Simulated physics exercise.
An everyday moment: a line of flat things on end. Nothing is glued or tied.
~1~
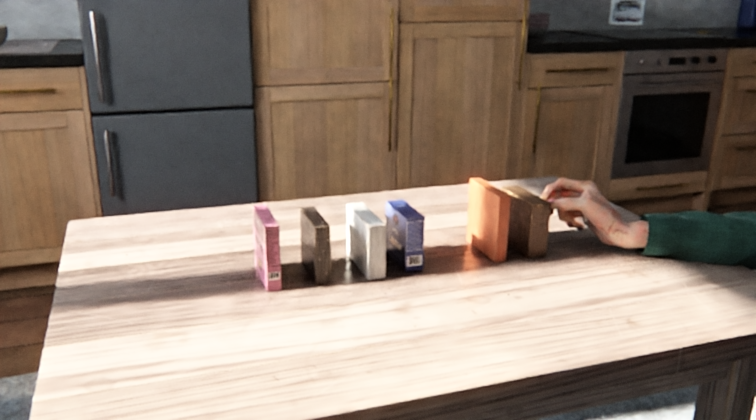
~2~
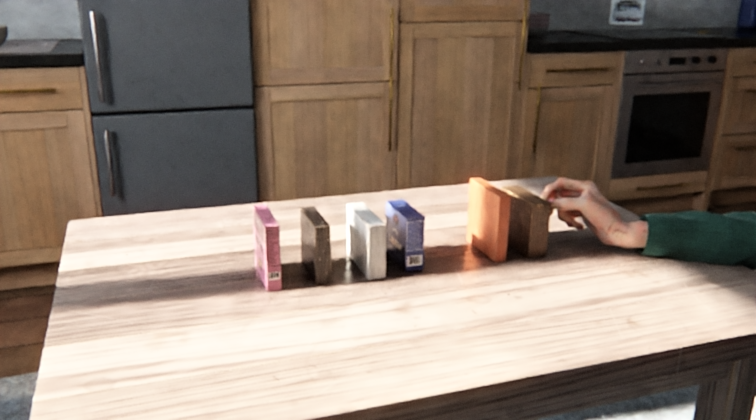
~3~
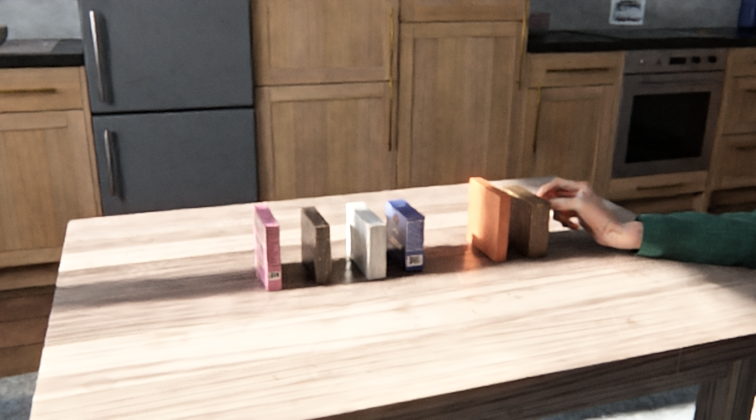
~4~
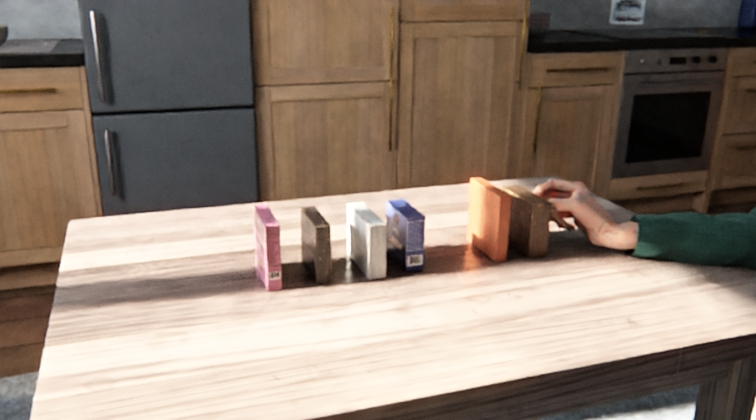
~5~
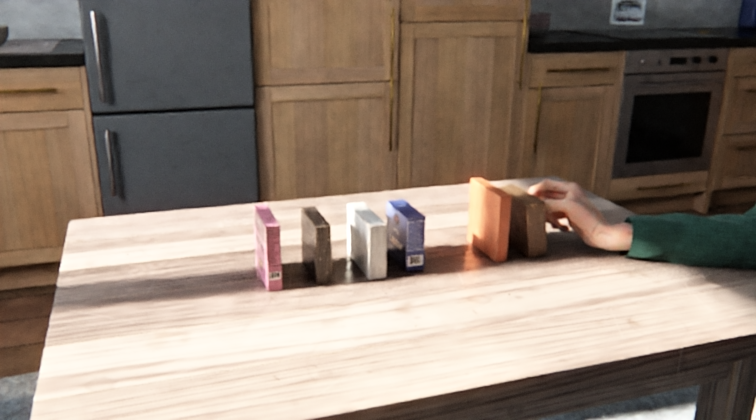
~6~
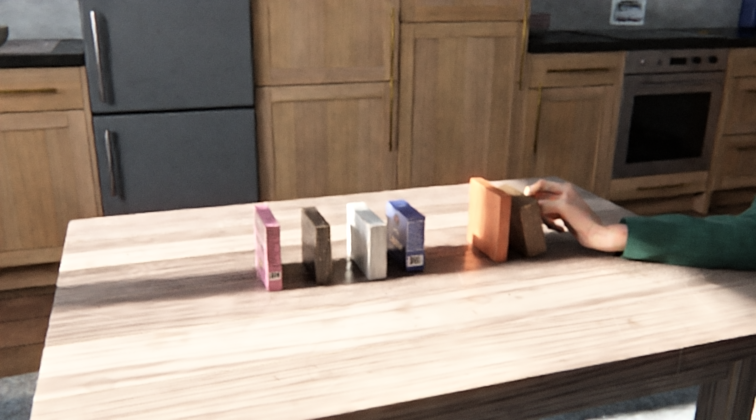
Hand in a green sleeve slowly tilting a brown block leftward beside an orange board, four other upright pieces standing still.
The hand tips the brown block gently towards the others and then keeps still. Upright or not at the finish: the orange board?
The orange board tips over.
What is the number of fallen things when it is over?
In all, 2.
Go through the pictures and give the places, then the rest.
Orange board (487, 219); black board (315, 244), in the first picture.
Blue packet (404, 235); black board (315, 244), in the second picture.
White board (365, 240); blue packet (404, 235), in the third picture.
Black board (316, 244); white board (366, 240), in the fourth picture.
Brown block 8° over; blue packet (405, 235); black board (316, 244), in the fifth picture.
Brown block 15° over; orange board (488, 219); white board (366, 240), in the sixth picture.
Then, 0.30 s on from there, brown block 54° over; orange board turned 36° from how it was put near (470, 223).
Then, 0.40 s on from there, brown block 70° over; orange board on its side near (449, 251).
In the end, toppled on the table, orange board; the other 3 unmoved. At the end, from the last picture's camera, orange board near (448, 250).
